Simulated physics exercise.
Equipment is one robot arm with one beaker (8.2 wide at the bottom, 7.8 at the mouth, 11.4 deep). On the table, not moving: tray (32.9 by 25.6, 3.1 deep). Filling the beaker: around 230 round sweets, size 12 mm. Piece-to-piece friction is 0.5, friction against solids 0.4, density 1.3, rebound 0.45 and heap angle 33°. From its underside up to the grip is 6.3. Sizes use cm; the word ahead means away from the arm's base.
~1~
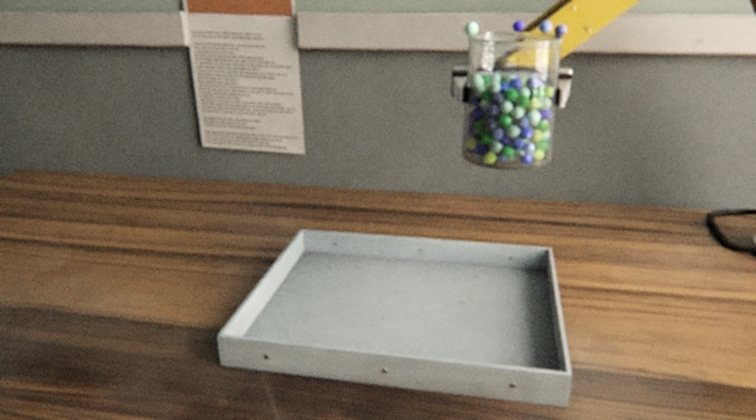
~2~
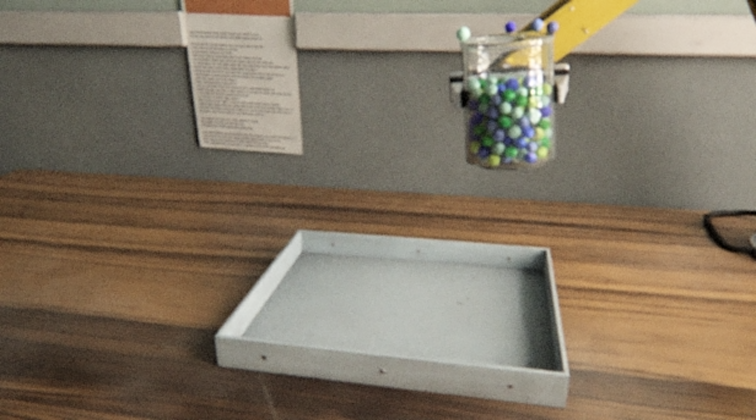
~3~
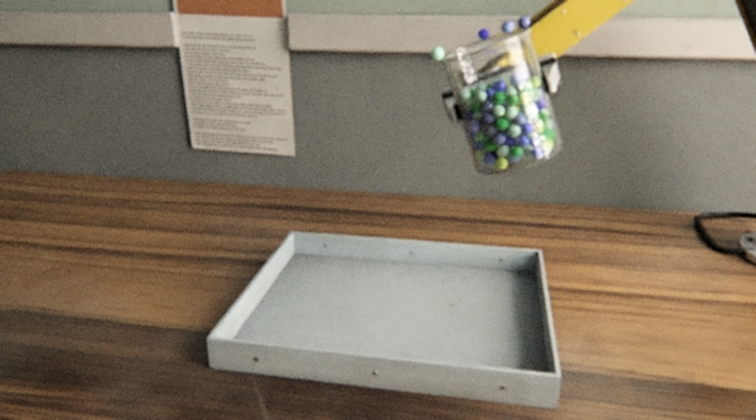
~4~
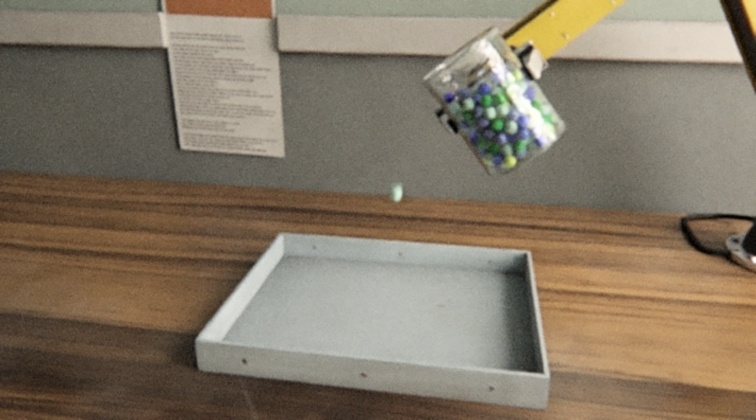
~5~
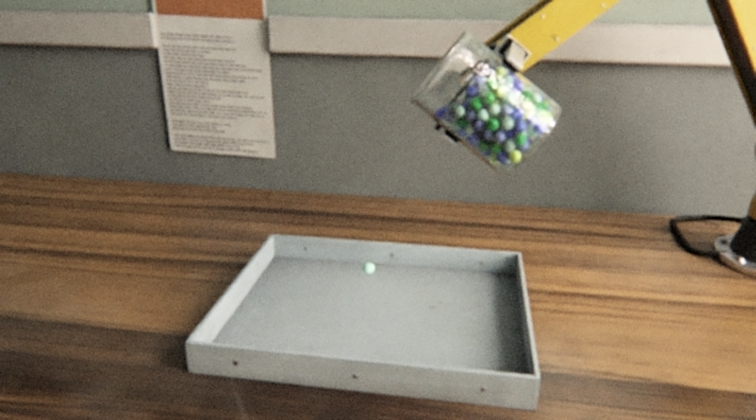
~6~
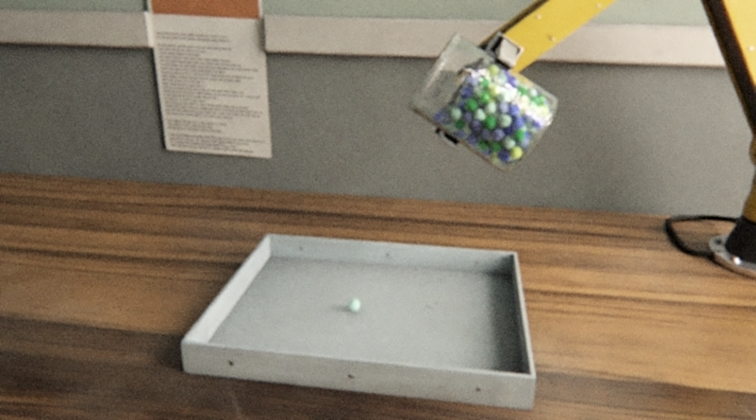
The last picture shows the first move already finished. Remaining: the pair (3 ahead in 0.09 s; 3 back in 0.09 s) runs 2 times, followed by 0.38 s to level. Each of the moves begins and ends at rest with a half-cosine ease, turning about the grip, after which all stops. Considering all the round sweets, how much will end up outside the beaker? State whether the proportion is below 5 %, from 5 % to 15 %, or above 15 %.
The proportion is from 5 % to 15 %.
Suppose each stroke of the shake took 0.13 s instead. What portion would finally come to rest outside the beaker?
Then about 0 per cent.
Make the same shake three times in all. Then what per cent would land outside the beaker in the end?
Estimate for that case: 10 %.
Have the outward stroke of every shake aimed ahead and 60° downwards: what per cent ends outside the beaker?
I'd say close to 0 per cent.
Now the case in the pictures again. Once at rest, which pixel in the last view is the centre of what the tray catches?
Middle point: About (323, 306).
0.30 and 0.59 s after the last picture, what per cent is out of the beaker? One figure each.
At the first moment 5 per cent, at the second 10 per cent.
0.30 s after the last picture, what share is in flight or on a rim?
It amounts to roughly 4 in a hundred.
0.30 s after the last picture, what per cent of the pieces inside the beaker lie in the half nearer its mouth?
Around 40 percent.
Then, 0.30 s later, tilted 59° forward, highest piece 28 above the table; 218 in the beaker, 1 in the tray, 10 in flight or on a rim.
Then, 0.59 s later, tilted 19° forward, highest piece 30 above the table; 207 in the beaker, 19 in the tray, 3 in flight or on a rim.
Then, 0.94 s later, level, highest piece 28 above the table; 207 in the beaker, 21 in the tray, 1 on the table or floor.
Then, 1.99 s later, level, highest piece 28 above the table; 207 in the beaker, 21 in the tray, 1 on the table or floor.
At rest, 207 in the beaker, 21 in the tray, 1 on the table or floor. That is 10 % outside the beaker.
